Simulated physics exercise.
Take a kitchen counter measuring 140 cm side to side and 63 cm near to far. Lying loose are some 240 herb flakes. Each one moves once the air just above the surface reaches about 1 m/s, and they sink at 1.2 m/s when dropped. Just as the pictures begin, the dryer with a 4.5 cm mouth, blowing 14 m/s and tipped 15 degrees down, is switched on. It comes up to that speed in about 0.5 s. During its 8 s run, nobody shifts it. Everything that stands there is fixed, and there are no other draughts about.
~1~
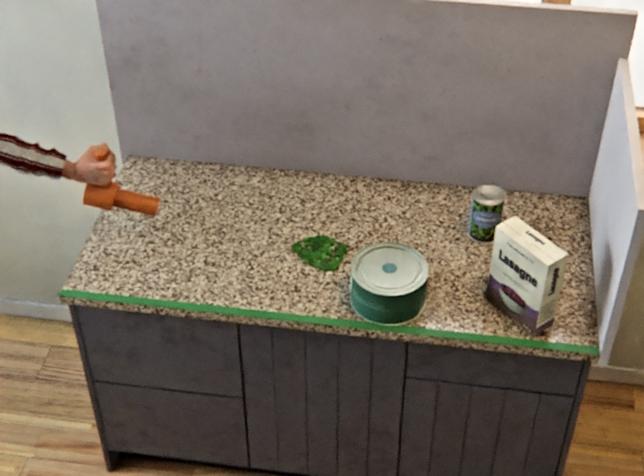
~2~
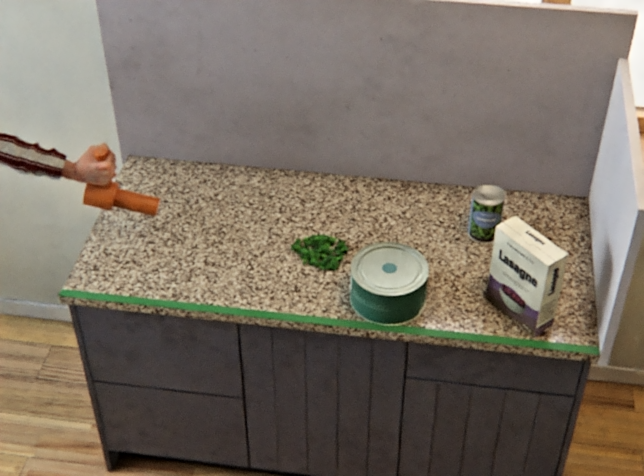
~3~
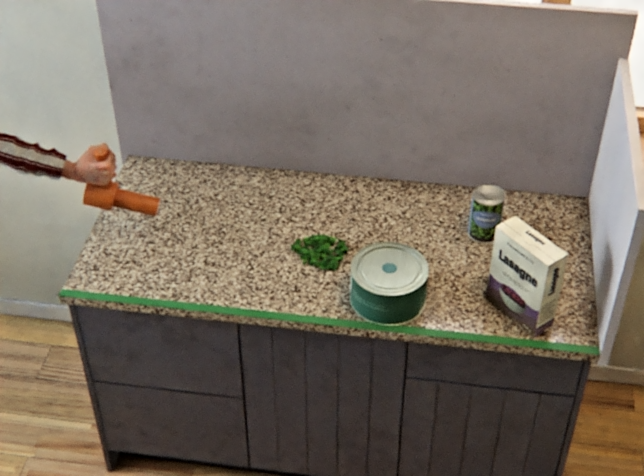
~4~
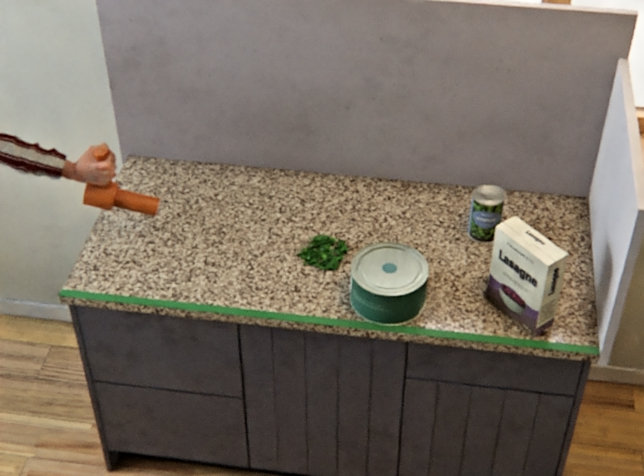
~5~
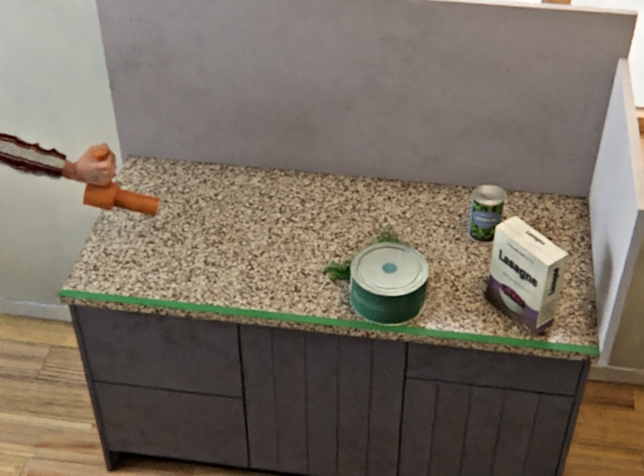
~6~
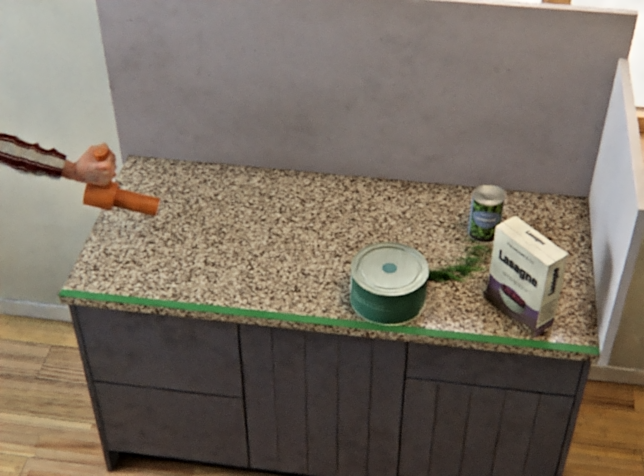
A small pile of green herb flakes sat still, then slid right across the speckled counter, passing behind the large green tin toward the lasagne box, while a hand held an orange dryer steady at left.
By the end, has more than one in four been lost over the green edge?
Yes.
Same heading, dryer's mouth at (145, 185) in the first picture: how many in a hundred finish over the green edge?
That would come to roughly 80 %.
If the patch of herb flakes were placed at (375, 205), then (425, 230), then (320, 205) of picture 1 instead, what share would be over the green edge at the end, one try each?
In turn: 4 per cent, 4 per cent, 2 per cent.
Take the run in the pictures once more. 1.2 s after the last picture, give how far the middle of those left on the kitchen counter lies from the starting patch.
Around 70 cm from the start.
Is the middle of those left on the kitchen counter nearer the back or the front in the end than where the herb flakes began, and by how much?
It moves toward the far edge, close to 10 cm.
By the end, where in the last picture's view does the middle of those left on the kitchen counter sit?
It lands close to (592, 244) in the last picture.
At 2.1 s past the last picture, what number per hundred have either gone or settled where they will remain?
Near 70 %.
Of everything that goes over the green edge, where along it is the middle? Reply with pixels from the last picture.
Median crossing, approx. (508, 345).
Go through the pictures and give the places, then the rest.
The middle of the herb flakes is near (321, 252), none has stirred yet and the mouth of the dryer is at (158, 208), in the first frame.
The middle of the herb flakes is near (321, 249), none has stirred yet and the green edge is centred on (321, 325), in the second frame.
The middle of the herb flakes is near (321, 249), none has stirred yet, the top of a large tin is at (390, 268) and the top of a tin is at (489, 195), in the third frame.
The middle of the herb flakes is near (321, 252), the farthest in sight from the dryer is at (346, 250) and about 10 % have left their places, in the fourth frame.
The middle of the herb flakes is near (367, 264), the farthest in sight from the dryer is at (403, 245) and all have left their places, in the fifth frame.
The middle of the herb flakes is near (437, 275), the farthest in sight from the dryer is at (488, 252) and all have left their places, in the sixth frame.
Then, 1.2 s after the last picture, 41 % are on the move or not yet settled, 60 % are over the green edge; the middle of those still in play is near (591, 283).
Then, 2.1 s after the last picture, 30 % are on the move or not yet settled, 70 % are over the green edge; the middle of those still in play is near (592, 269).
Then, 4.0 s after the last picture, 21 % are on the move or not yet settled, 72 % are over the green edge; the middle of those still in play is near (565, 235).
Then, 7.6 s after the last picture, at the end, 74 % are over the green edge; the middle of those still in play is near (592, 244).
